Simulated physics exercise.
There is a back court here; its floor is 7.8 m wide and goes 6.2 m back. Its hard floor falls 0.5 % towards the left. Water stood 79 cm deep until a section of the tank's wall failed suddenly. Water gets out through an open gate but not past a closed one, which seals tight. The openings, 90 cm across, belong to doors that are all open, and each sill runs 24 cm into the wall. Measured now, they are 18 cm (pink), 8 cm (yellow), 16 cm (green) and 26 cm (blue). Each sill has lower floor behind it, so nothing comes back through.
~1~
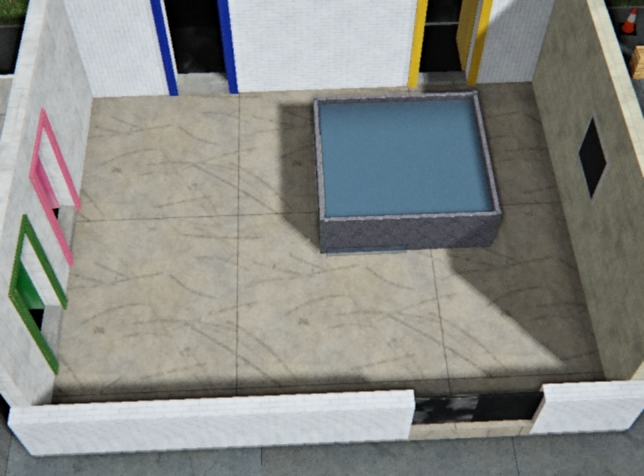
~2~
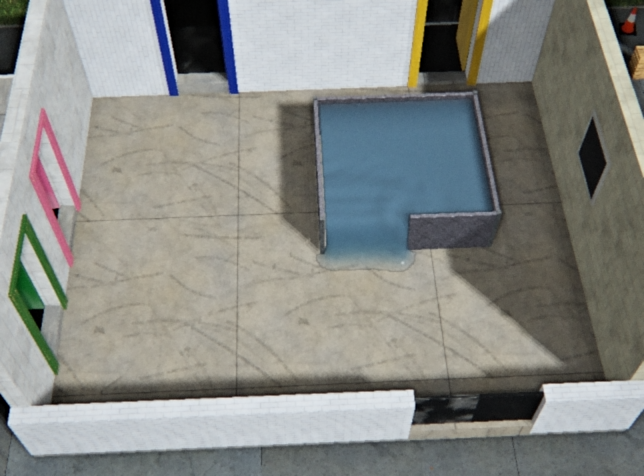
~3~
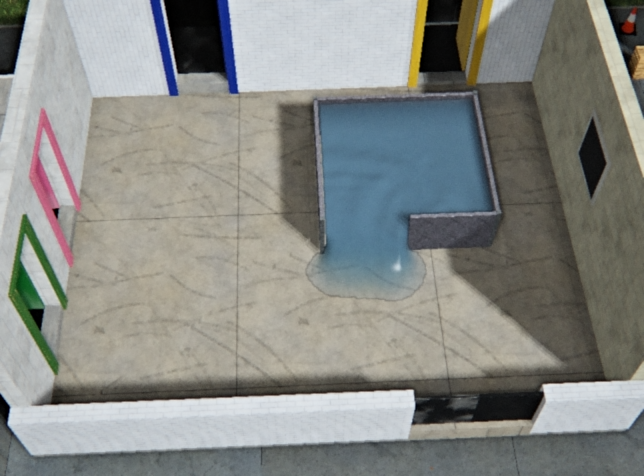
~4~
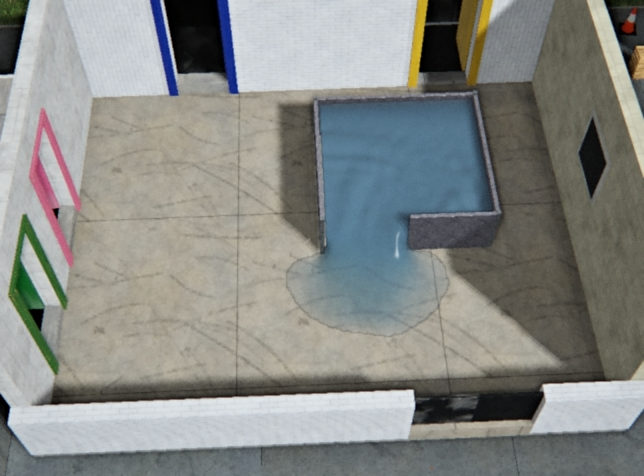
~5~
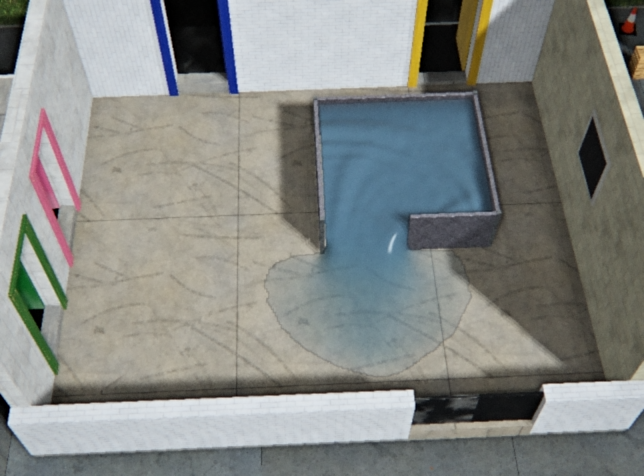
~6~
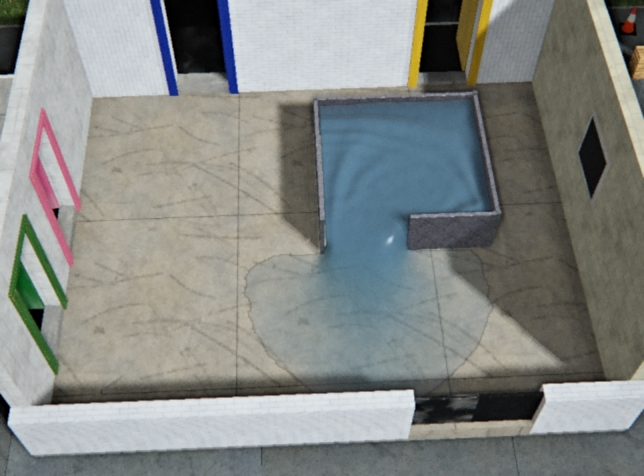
The clip opens on a walled court with a square tank of still blue water standing on a dry stone floor. Part of the tank's front side opens, and water pours through the gap. The rounded puddle spreads steadily forward and to both sides while ripples cross the tank.
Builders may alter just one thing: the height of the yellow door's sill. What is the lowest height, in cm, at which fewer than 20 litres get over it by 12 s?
12 cm.
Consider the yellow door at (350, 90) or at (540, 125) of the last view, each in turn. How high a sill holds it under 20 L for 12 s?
Roughly 16 cm for the first and 12.5 cm for the second.
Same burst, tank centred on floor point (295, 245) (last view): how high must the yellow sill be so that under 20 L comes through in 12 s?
Some 10.5 cm.
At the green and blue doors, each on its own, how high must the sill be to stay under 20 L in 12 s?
About 22 cm at green and 11.0 cm at blue.
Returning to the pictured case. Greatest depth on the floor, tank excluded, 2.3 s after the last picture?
Roughly 42 cm.
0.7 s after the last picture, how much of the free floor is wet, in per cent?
Approximately 25 % of the floor.
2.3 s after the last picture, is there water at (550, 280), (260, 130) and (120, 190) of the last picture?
1: Awash; 2: Unwetted; 3: Unwetted.
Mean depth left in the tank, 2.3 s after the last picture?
The mean depth is about 40 cm.
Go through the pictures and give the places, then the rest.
In the first picture, the tank at (402, 156) is whole and still, 79 cm deep; the yellow door at (448, 43) is dry.
In the second picture, the front is at (391, 267), 0.4 m from the gap at (366, 237); 0.3 m2 of floor is wet, 79 cm left at the back.
In the third picture, water pours out at (366, 239) and has run 0.8 m, to (382, 295); about 13 cm deep outside, 79 cm at the back.
In the fourth picture, the gap is at (366, 240), the front 1.4 m out at (377, 330); the back of the tank holds 79 cm.
In the fifth picture, the gap is at (366, 241), the front 2.1 m out at (377, 372); the back of the tank holds 79 cm.
In the sixth picture, the front is at a hidden place, 2.8 m from the gap at (366, 240); 6.6 m2 of floor is wet, 73 cm left at the back; the yellow door at (448, 43), 3.8 m from the gap, is still 3.5 m from the nearest water.
Then, 0.7 s after the last picture water covers 25 % of the floor, deepest (45 cm) near (351, 262); it has not reached the yellow door.
Then, 2.3 s after the last picture water covers 40 % of the floor, deepest (42 cm) near (62, 430); it has not reached the yellow door.
Then, 11.3 s after the last picture water covers 100 % of the floor, deepest (18 cm) near (165, 97); 11 cm at the yellow door, 78 litres in over its 8 cm sill.
At the yellow door as built, the water peaked near 14 cm, 9.1 s after the last picture.
With a sill of 10 cm, 45 litres would have come in within the 12 s; with 13 cm, 12 litres. So under 20 litres takes about 12 cm.
